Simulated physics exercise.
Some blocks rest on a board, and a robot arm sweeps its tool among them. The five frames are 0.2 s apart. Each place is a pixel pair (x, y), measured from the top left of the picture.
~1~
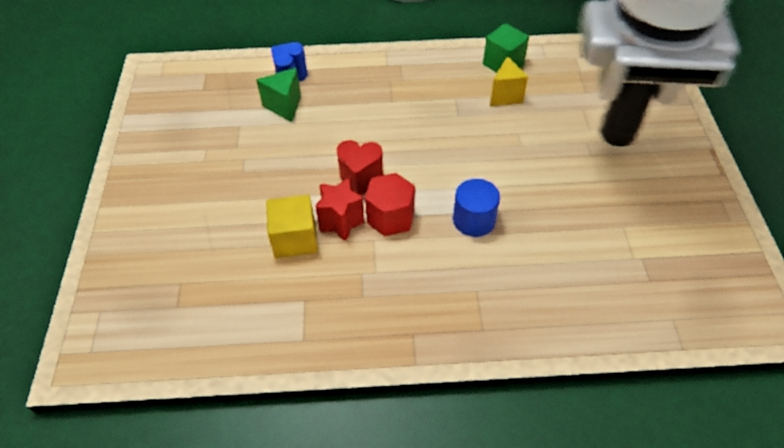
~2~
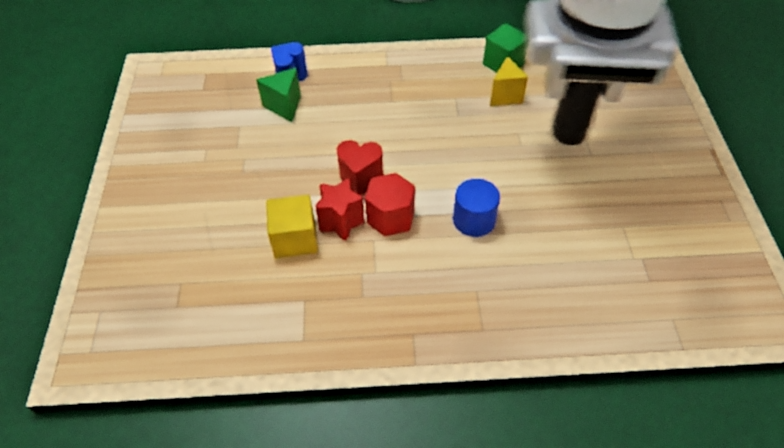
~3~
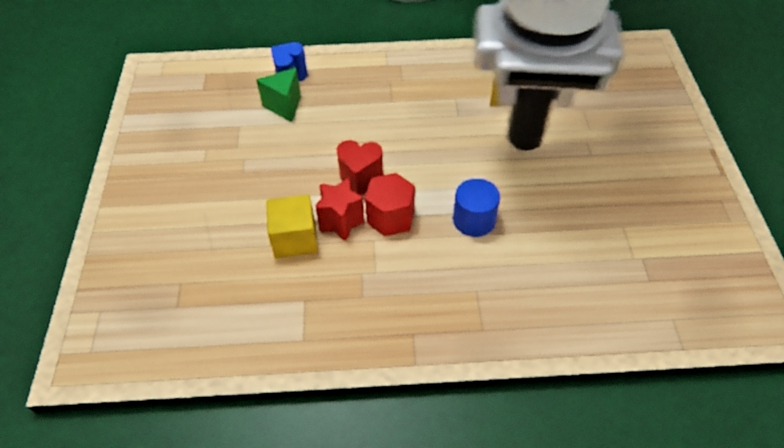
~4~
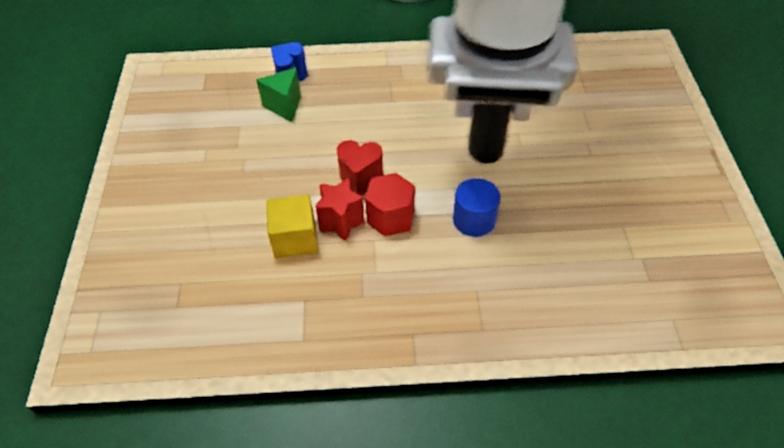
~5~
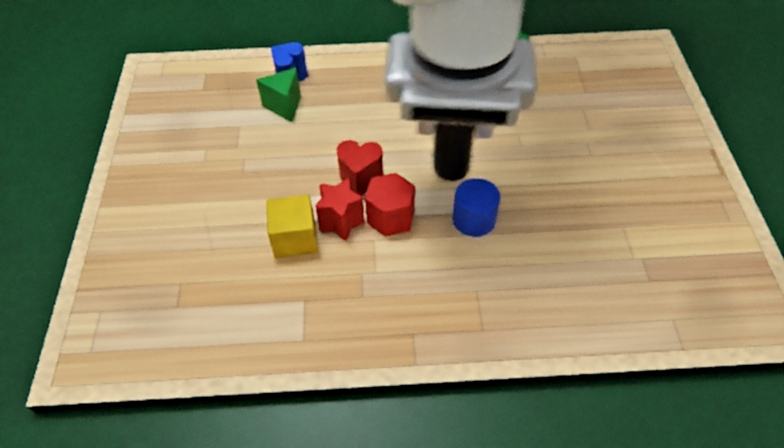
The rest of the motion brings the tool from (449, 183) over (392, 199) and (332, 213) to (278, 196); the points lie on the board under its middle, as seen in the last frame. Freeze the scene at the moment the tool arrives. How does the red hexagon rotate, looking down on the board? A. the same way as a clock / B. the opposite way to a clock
My answer is option B.
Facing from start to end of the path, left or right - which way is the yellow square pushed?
The answer is left: Facing from the path's start to its end, that's where the yellow square shifts.
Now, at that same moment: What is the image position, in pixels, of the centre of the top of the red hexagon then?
The centre of its top face lies at (369, 217).
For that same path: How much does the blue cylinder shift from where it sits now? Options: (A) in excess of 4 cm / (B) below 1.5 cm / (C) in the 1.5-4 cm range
The answer is B.
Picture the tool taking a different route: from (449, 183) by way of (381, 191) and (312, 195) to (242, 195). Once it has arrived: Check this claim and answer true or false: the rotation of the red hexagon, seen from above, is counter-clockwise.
True.
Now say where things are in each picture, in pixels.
In the first picture, lower end of the tool at (617, 135), tops of blocks, yellow square at (289, 213), red star at (338, 196), red heart block at (359, 153), red hexagon at (390, 191), blue cylinder at (478, 194).
In the second picture, tool at (569, 134), blocks as before.
In the third picture, tool at (524, 139), blocks as before.
In the fourth picture, tool at (485, 151), blocks as before.
In the fifth picture, tool at (451, 168), yellow square at (289, 213), red star at (338, 196), red heart block at (359, 153), red hexagon at (390, 191), blue cylinder at (478, 194).
The first path, step by step. One third of the way, tool at (392, 184); yellow square at (286, 213); red star at (332, 201), turned 35° clockwise; red hexagon at (375, 205), turned 30° anticlockwise.
Two thirds of the way, tool at (330, 197); yellow square at (261, 222); red star at (305, 212), turned 50° clockwise; red heart block at (345, 156), turned 45° clockwise; red hexagon at (369, 217), turned 50° anticlockwise.
At the end, tool at (274, 181); yellow square at (238, 231), turned 30° anticlockwise; red star at (278, 208), turned 20° clockwise; red heart block at (345, 156), turned 45° clockwise; red hexagon at (369, 217), turned 50° anticlockwise; blue cylinder not moved.
